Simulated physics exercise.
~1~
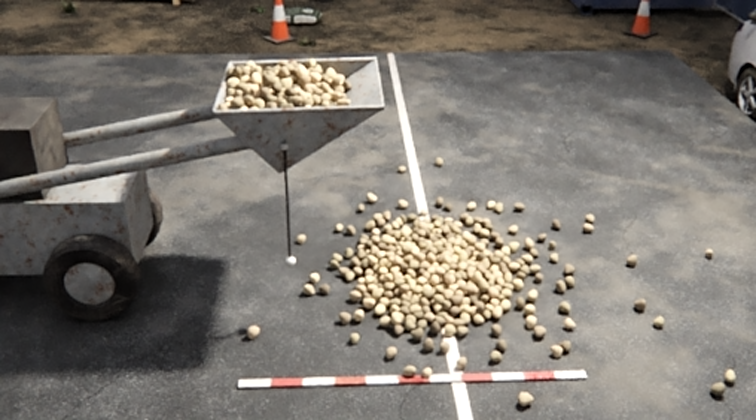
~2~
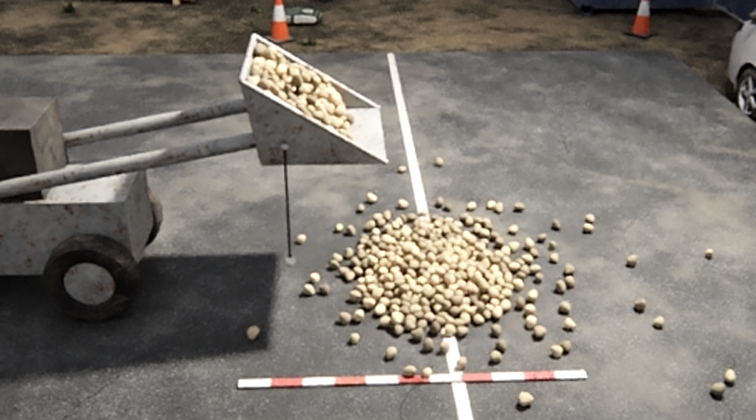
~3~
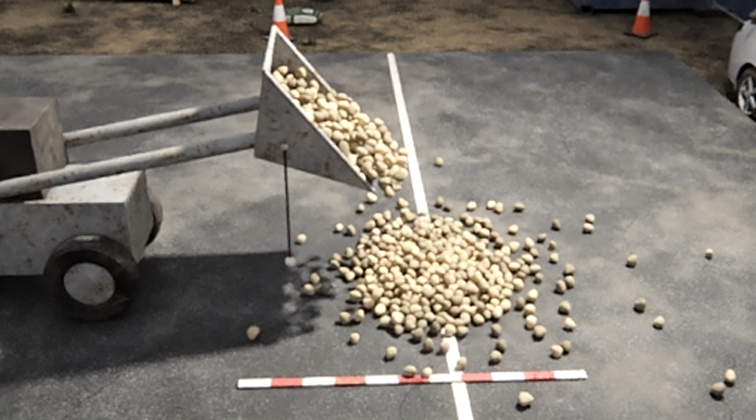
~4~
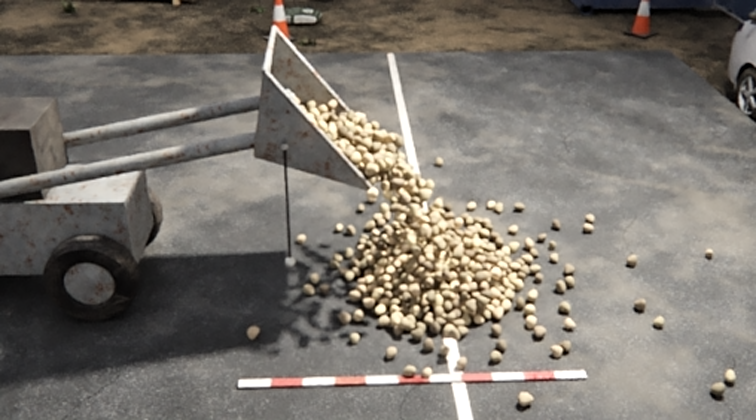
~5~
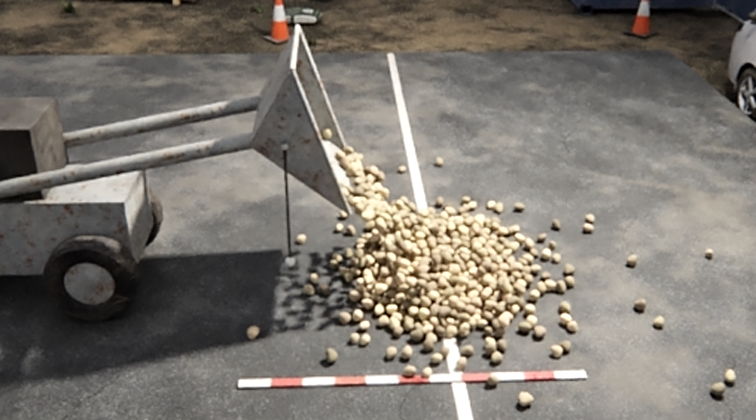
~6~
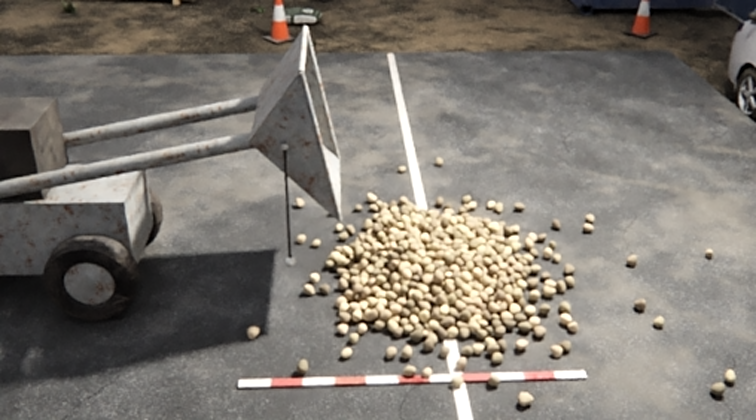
To begin with, a rusty grey loader on the left holds a bucket full of pale, rounded stones beside a loose heap lying across a white painted line. The bucket then tips forward toward the right, and its stones slide to the lower edge. They spill over the lip in a thick stream and tumble onto the heap below. As the bucket tilts more steeply, the last stones slip out. At the end, the emptied bucket hangs steeply tipped above a broader heap, which spreads on both sides of the line behind a red and white staff.
